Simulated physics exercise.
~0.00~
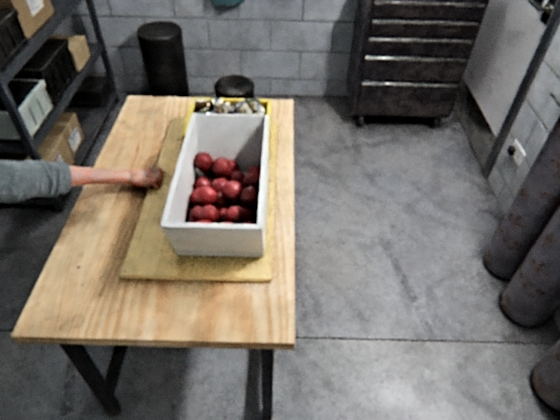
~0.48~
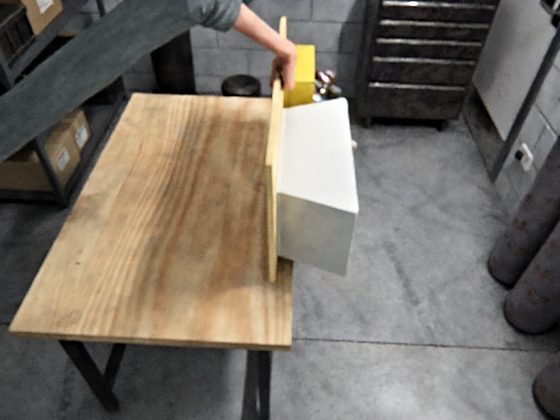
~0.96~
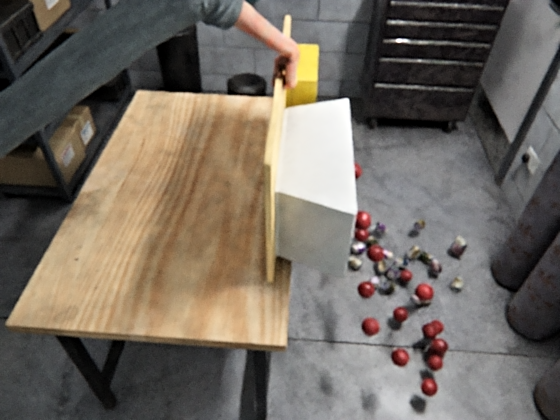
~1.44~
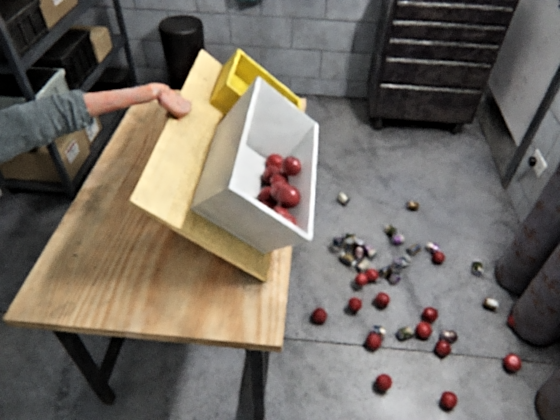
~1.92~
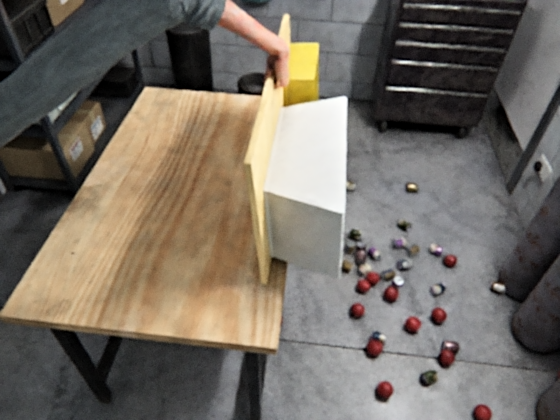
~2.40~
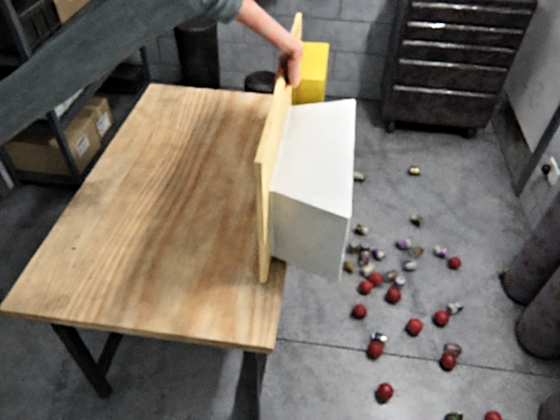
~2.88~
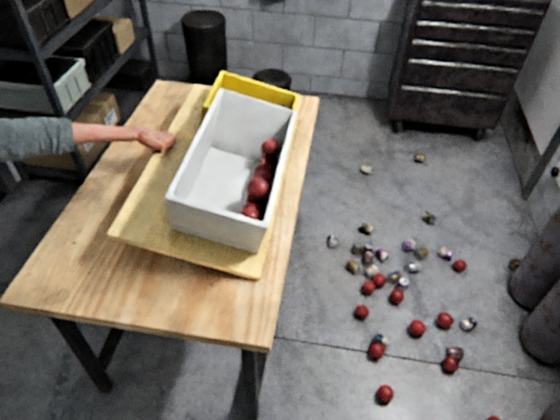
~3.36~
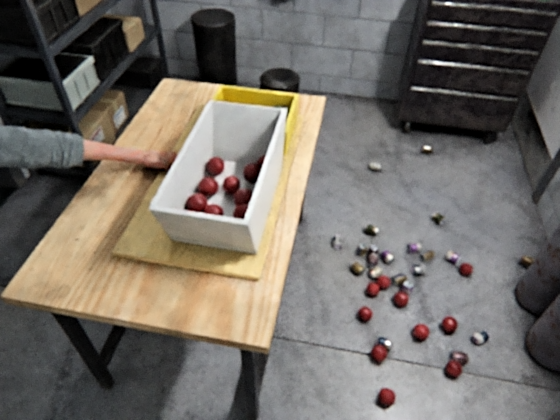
On a wooden table, a hand twice tips a board of baskets, spilling apples and cans.
